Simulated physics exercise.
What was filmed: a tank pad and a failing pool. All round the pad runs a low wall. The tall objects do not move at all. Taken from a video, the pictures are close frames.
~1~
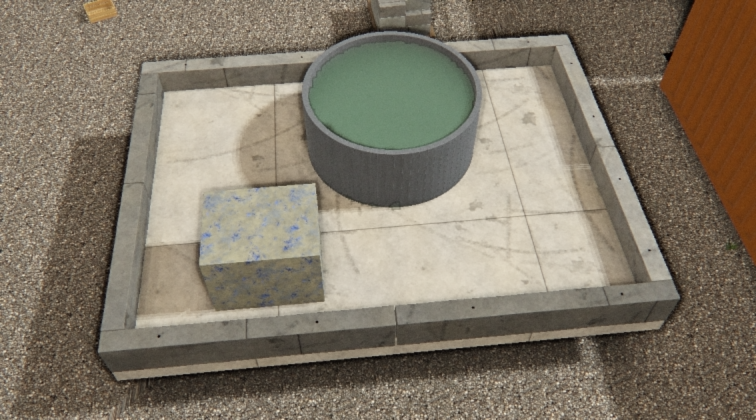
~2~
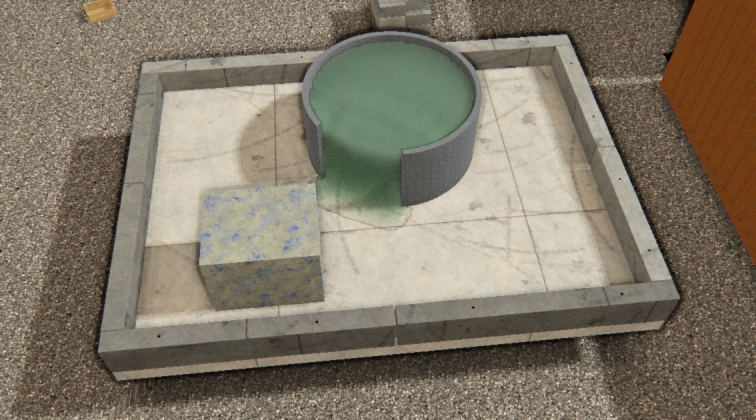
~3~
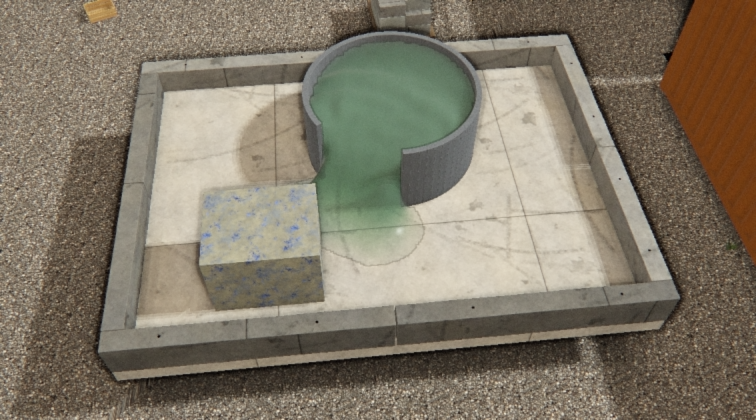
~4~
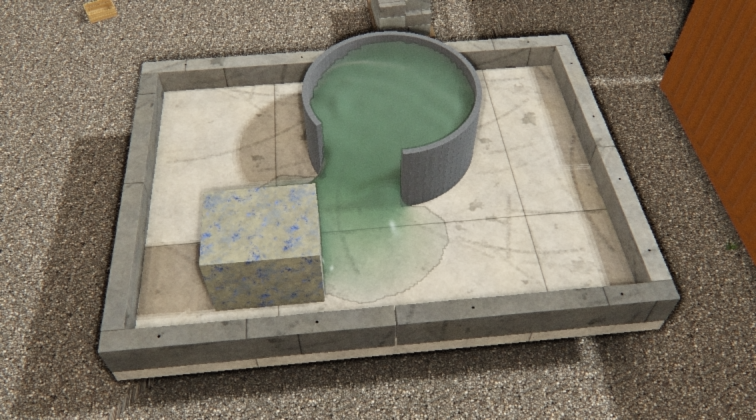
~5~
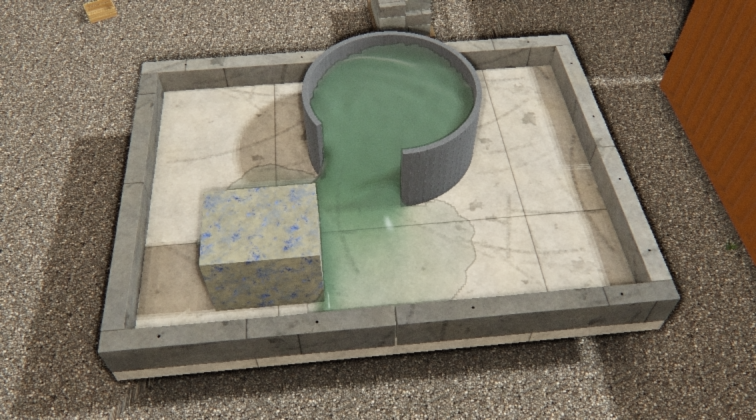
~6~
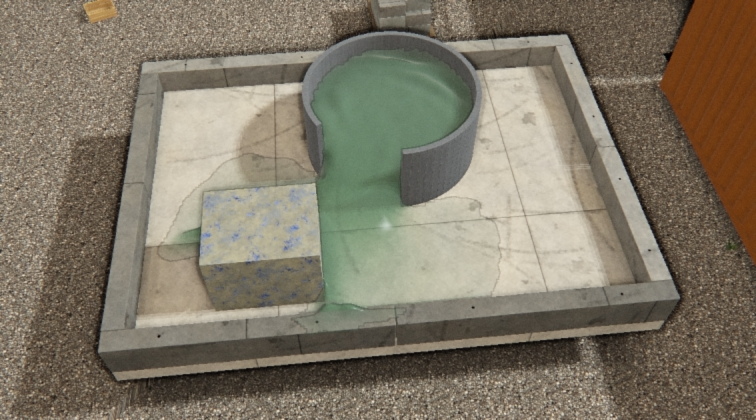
Green water poured out through a gap that opened in the front of the round gray pool, spread across the pale walled pad, and ran along and behind the speckled block on the left.
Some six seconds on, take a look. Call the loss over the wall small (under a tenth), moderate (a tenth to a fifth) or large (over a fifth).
Small.
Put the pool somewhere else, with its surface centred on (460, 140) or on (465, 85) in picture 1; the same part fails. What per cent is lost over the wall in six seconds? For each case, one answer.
So it's 12 in a hundred first and 4 in a hundred second.
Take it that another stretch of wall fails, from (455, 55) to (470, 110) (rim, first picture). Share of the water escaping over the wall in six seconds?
Close to 8 percent, I'd say.
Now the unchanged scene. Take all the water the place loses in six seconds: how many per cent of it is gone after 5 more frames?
Share gone by then: About 20 %.
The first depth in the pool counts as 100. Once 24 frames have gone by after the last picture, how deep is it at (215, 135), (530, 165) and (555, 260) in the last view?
Respectively 10, 10 and 6 per cent.
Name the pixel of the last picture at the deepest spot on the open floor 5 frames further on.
Close to (404, 319), I'd say.
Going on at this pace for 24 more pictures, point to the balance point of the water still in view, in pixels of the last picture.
It's close to (354, 185).
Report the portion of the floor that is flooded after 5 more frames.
My estimate is close to 45 per cent.
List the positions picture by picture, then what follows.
The pool at (392, 93) is whole and still, in the first frame.
Water pours out at (357, 182) and has run to (404, 214), in the second frame.
The front is at a hidden place, out from the gap at (357, 184), in the third frame.
Water pours out at (358, 185) and has run to a hidden place, in the fourth frame.
Water pours out at (358, 185) and has run to a hidden place, in the fifth frame.
Water pours out at (358, 185) and has run to (167, 249), in the sixth frame.
A moment on, water covers 30 % of the floor; the low wall has let 0 % over.
Next, water covers 35 % of the floor; the low wall has let 1 % over.
Then, water covers 60 % of the floor; the low wall has let 5 % over.
Later, water covers 75 % of the floor; the low wall has let 5 % over.
In the end, water covers 75 % of the floor; the low wall has let 6 % over.
